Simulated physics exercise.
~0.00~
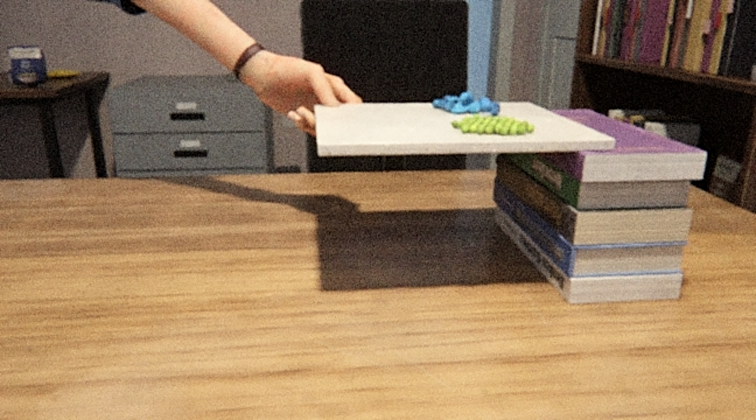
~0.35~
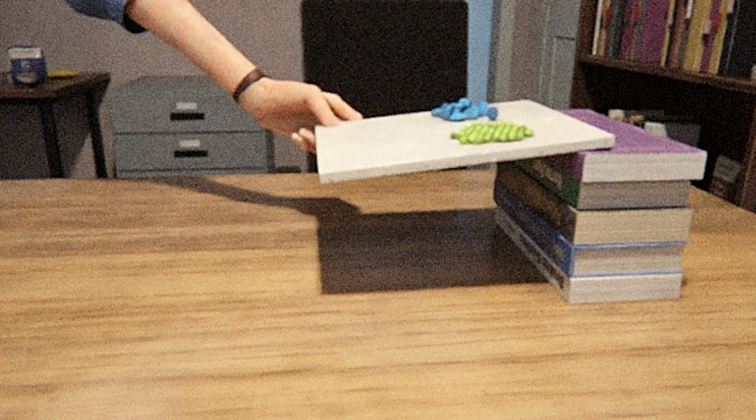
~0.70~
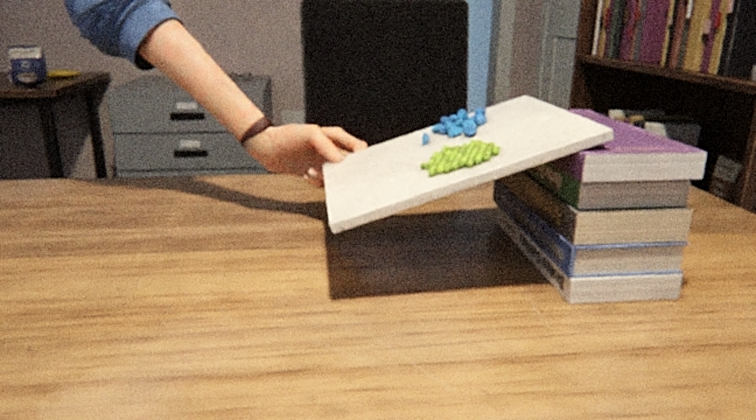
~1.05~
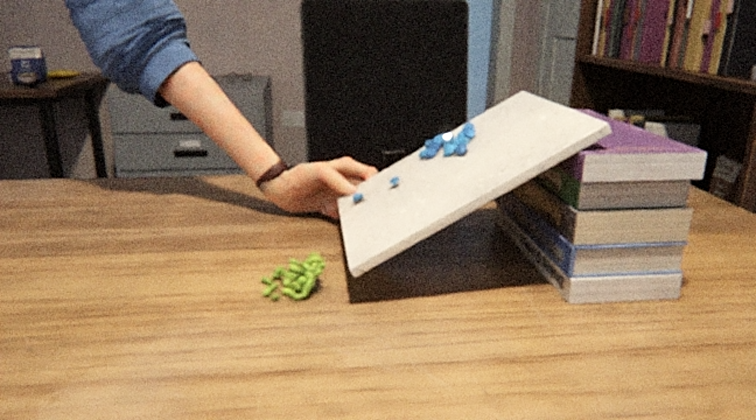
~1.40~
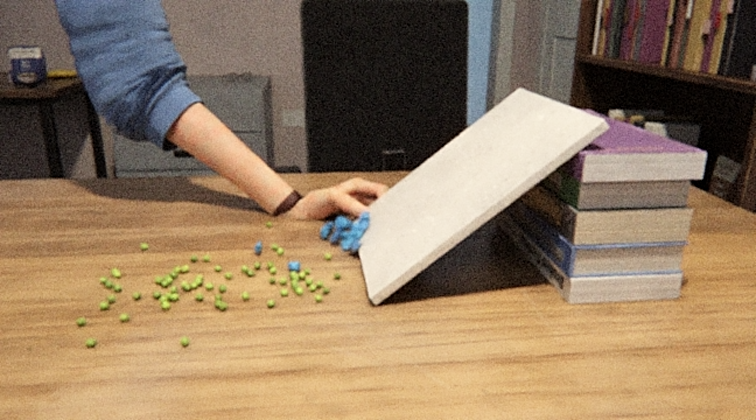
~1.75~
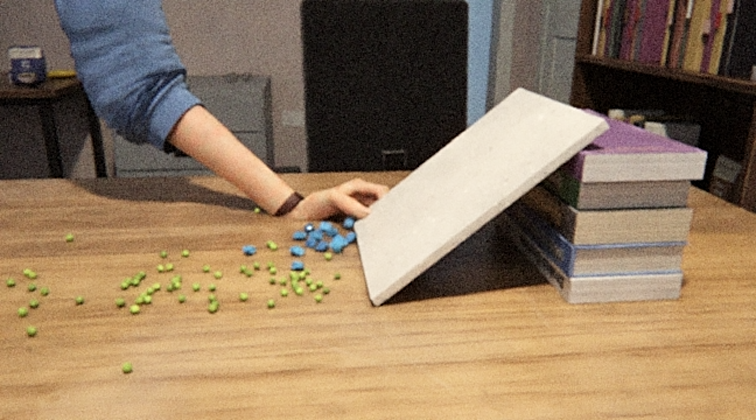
A hand lowers one end of a board, spilling green pieces farther out than blue ones.
